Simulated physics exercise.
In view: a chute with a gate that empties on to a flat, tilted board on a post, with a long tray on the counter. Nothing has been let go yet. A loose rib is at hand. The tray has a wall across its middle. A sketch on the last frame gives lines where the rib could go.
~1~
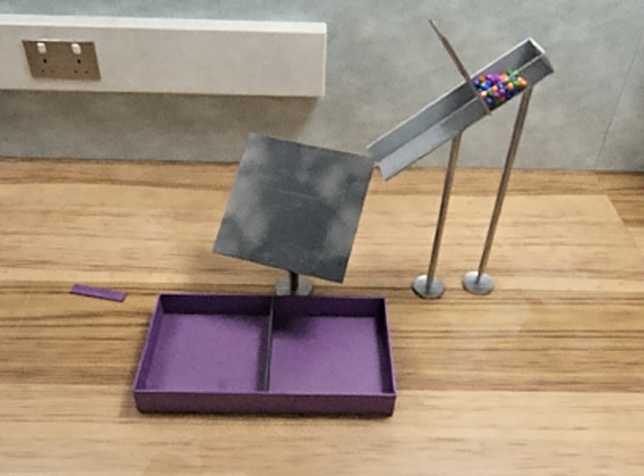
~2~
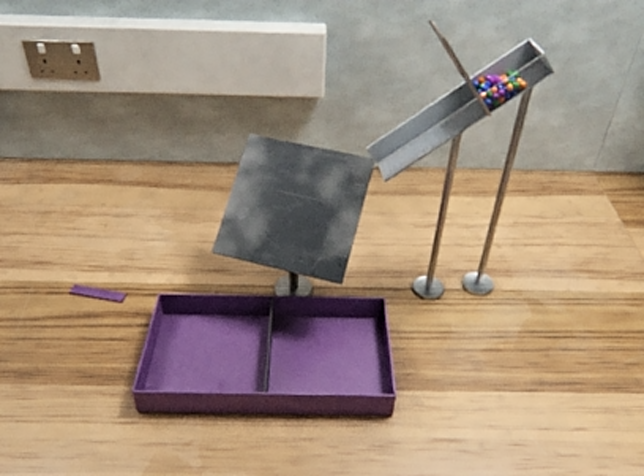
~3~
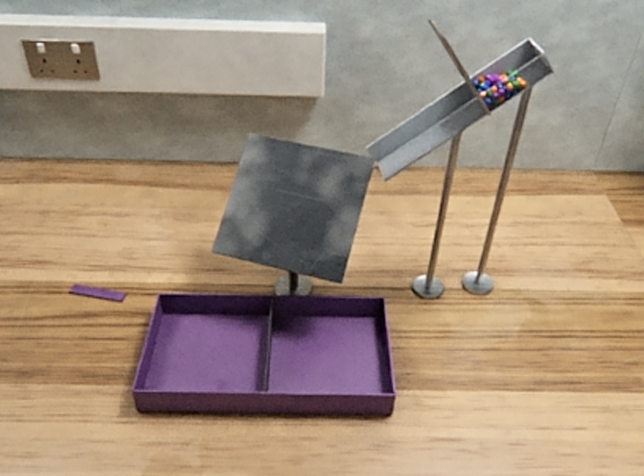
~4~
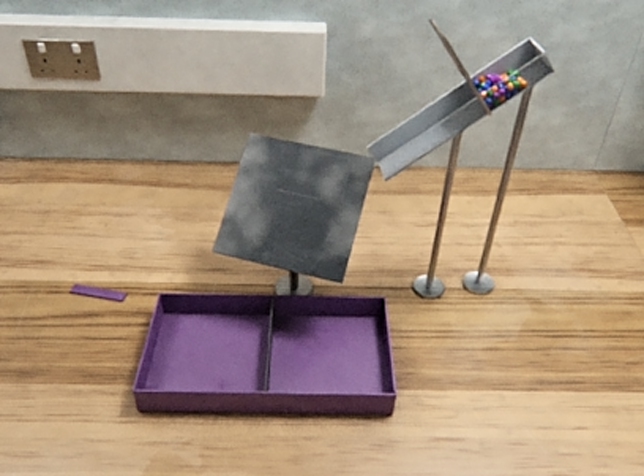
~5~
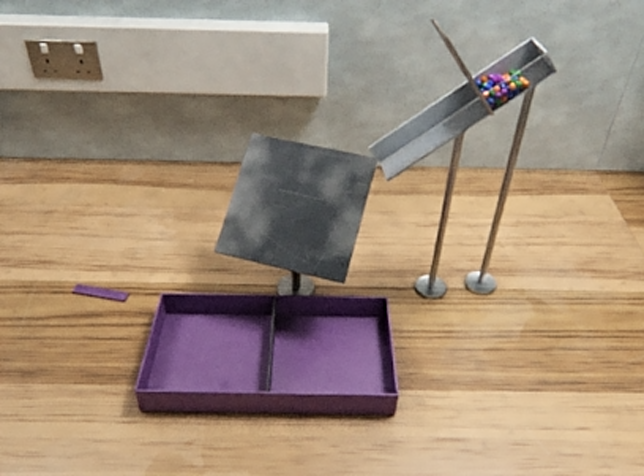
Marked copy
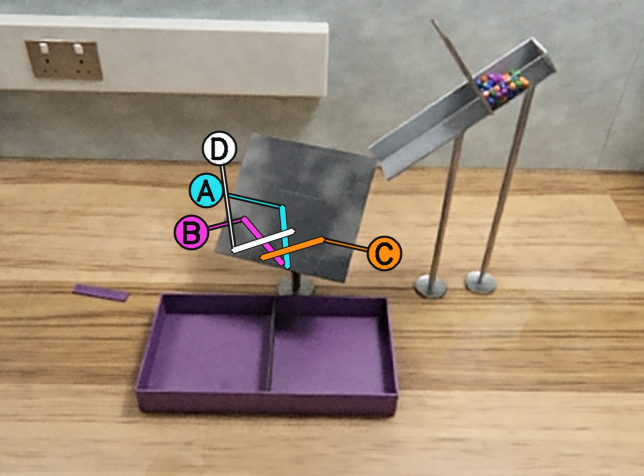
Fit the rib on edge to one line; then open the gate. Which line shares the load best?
Go for B.
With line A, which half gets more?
More lands on the right.
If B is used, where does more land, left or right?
More lands on the right.
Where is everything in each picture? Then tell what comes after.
In the first frame, load behind the gate at (495, 86), round plastic beads; lip of the chute at (382, 172), sloping fairly steeply.
In the second frame, middle of the board at (293, 205), tilted fairly steeply; middle of its low edge at (275, 268); of its high edge at (311, 146).
In the third frame, front corners of the tray at (133, 391) and (395, 395); front end of its middle wall at (265, 393).
In the fourth frame, middle of the load at (495, 86); lip at (382, 171).
In the fifth frame, middle of the load at (497, 86); lip at (384, 172).
On the marked copy, line A from (282, 207) to (287, 266); line B from (244, 219) to (281, 262); line C from (321, 239) to (262, 257); line D from (292, 231) to (234, 250).
With A, of what is caught, a small part in the left half, most in the right.
With B, of what is caught, about a third in the left half, about two thirds in the right.
With C, of what is caught, nearly all in the left half, a stray few in the right.
With D, of what is caught, most in the left half, a small part in the right.
